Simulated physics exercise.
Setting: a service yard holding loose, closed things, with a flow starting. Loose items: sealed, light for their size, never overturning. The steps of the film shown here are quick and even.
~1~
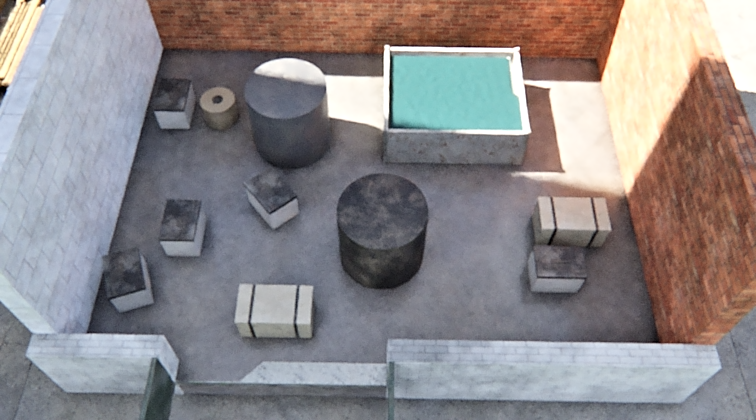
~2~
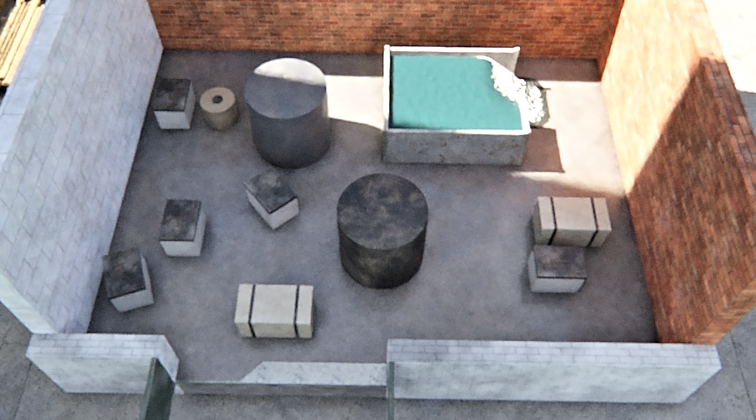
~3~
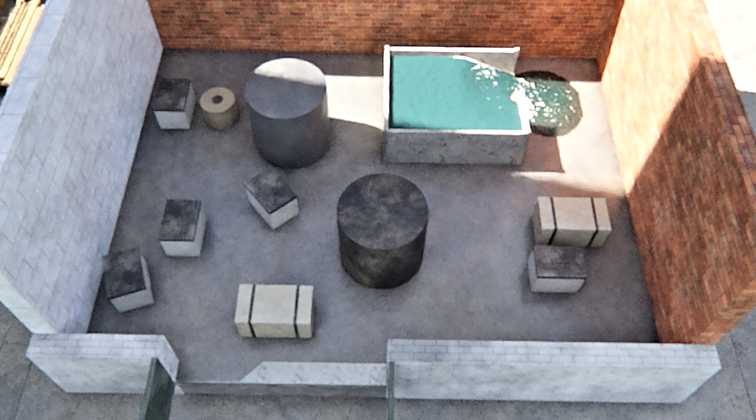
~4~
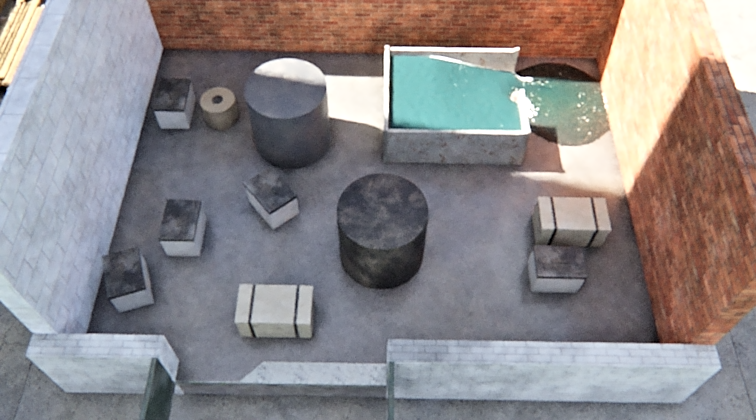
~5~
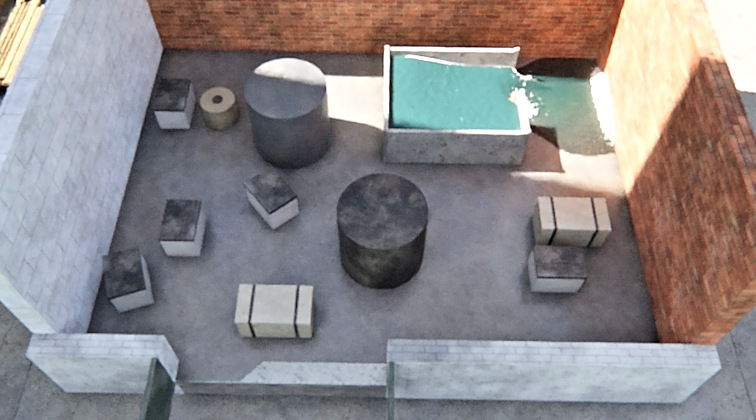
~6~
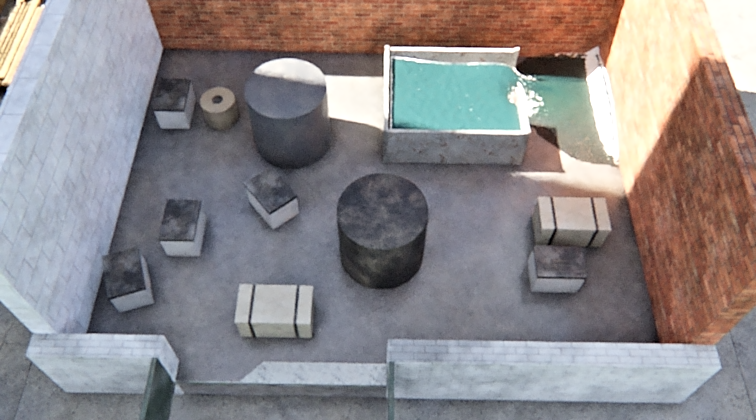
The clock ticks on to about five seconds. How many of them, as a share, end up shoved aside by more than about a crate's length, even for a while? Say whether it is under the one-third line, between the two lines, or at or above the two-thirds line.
Shy of a third.
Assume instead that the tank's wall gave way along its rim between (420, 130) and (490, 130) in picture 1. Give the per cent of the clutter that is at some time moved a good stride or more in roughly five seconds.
Estimate: Roughly 20 per cent.
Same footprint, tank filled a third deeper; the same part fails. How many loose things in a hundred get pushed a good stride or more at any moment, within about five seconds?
I'd say somewhere about 40 percent.
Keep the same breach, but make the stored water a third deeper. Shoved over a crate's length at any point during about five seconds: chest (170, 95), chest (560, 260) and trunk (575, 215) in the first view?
The first stopped before it, the second reached the mark, the third reached the mark.
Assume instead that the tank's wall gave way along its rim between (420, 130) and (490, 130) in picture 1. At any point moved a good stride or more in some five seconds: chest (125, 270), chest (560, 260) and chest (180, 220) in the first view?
Well, in order they come out as below the mark, over the mark and below the mark.
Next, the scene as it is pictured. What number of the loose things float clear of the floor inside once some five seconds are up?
That adds up to 2.
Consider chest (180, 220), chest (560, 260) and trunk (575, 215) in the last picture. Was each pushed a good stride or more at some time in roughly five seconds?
Working through them in turn, I get never that far off, shoved clear, then shoved clear.
A moment on, 0 of 8 are well off their spots; 0 afloat.
Next, 0 of 8 are well off their spots; 0 afloat.
Later, 2 of 8 are well off their spots; 0 afloat.
In the end, 2 of 8 are well off their spots, and 2 have been at some point; 2 afloat.
